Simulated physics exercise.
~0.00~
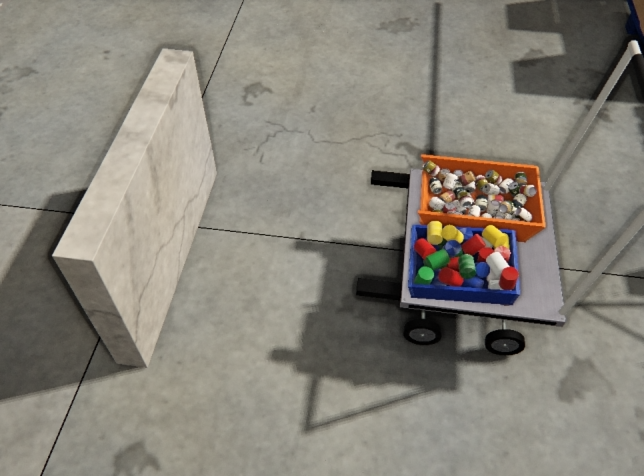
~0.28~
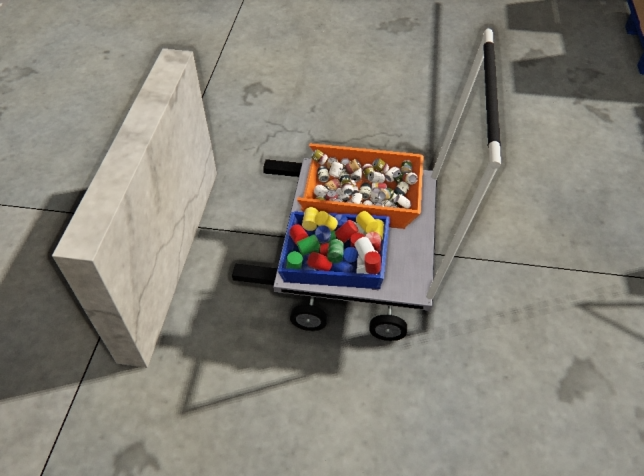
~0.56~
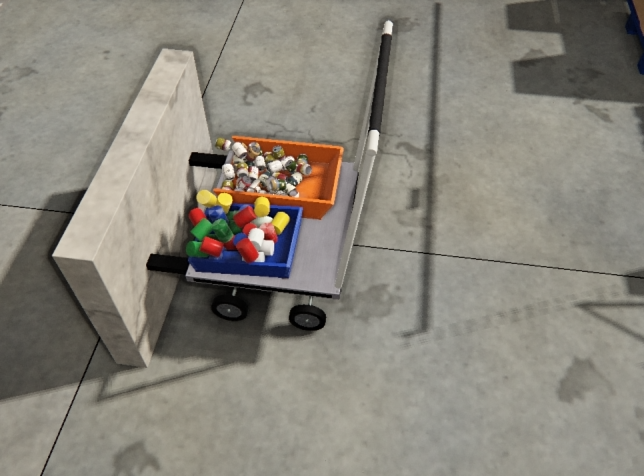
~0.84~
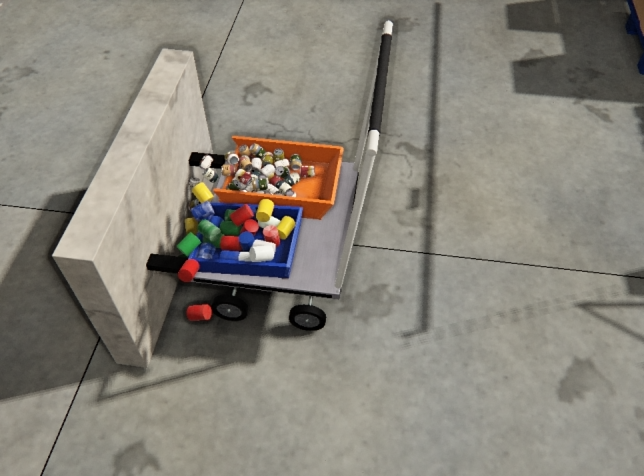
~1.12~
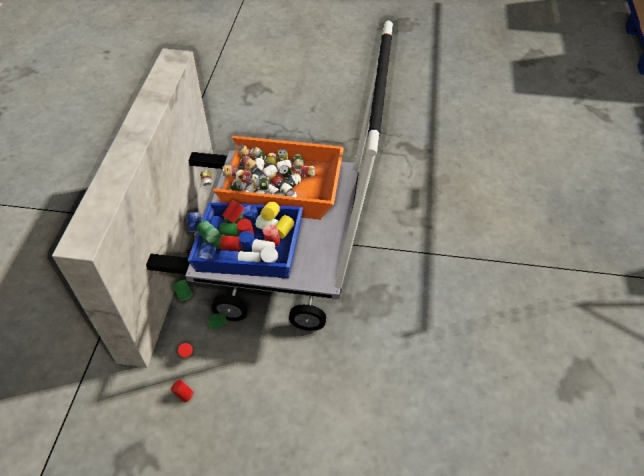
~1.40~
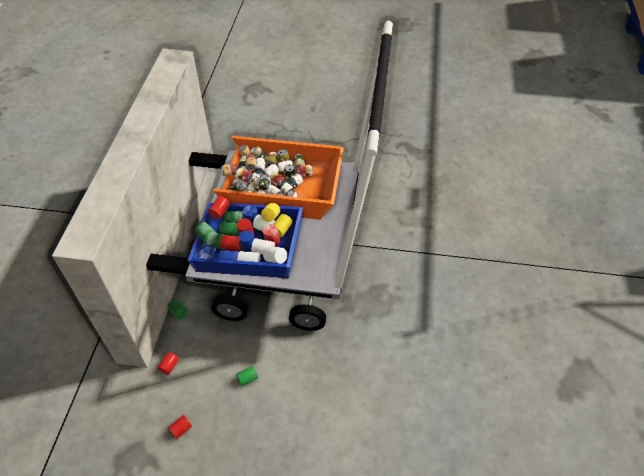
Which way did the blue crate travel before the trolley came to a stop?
The blue crate travelled to the left, riding on the trolley towards the block wall.
